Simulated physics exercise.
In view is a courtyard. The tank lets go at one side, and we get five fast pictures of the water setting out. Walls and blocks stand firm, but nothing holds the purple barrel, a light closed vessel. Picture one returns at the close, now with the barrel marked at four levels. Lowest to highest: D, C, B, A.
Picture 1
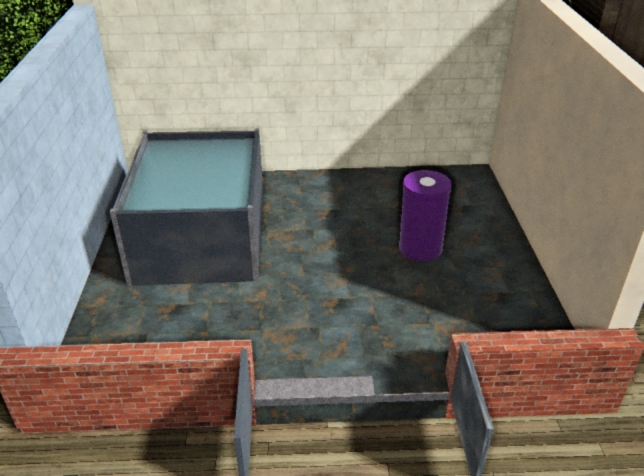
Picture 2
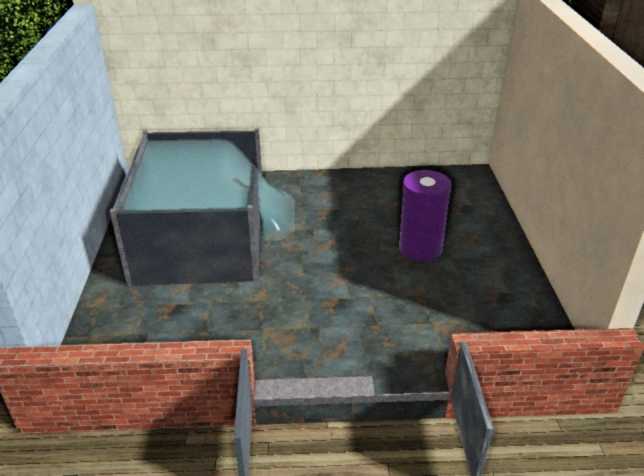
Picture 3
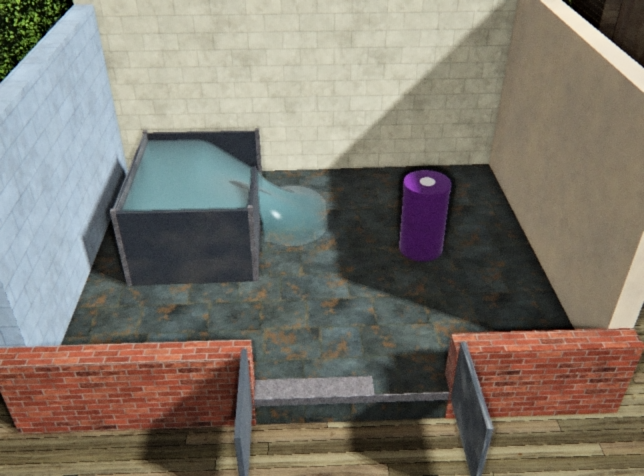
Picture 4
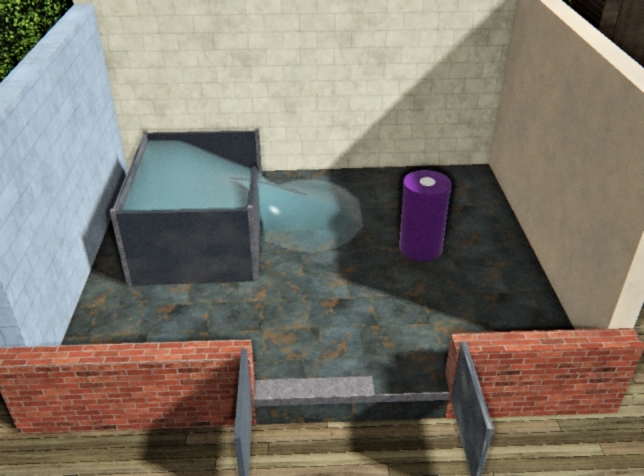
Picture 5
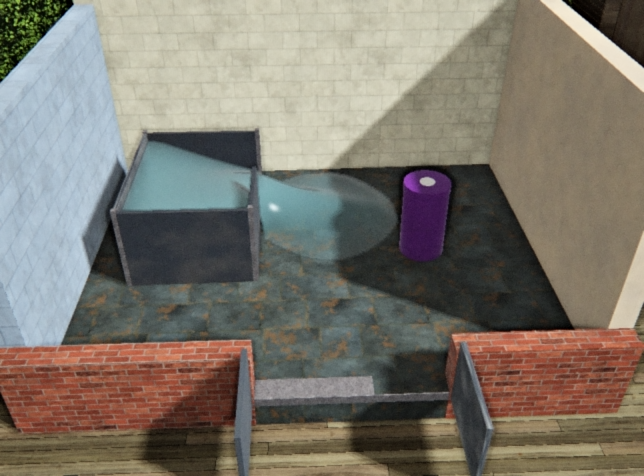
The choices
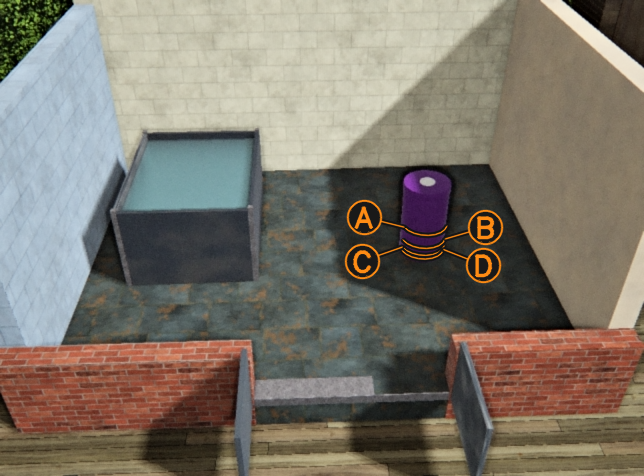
We see a walled courtyard with a full tank of water on the left, a purple barrel on the right and an open gate in front. Water pours from the tank's right side and spreads across the ground toward the barrel.
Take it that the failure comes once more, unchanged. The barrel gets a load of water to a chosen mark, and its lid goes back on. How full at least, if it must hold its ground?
Take A.
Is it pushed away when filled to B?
Yes, that goes wrong.
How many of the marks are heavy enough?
One.
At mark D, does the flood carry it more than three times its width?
Yes.
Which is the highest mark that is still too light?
It is B.
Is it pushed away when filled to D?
Yes.
On the marked copy, A at (428, 235); B at (426, 248); C at (425, 255); D at (425, 259); from the bottom up D, C, B, A.
For mark A, it does not move.
For mark B, it is pushed about 3 times its own width away.
For mark C, it is pushed about 5 times its own width away.
For mark D, it is pushed about 7 times its own width away.
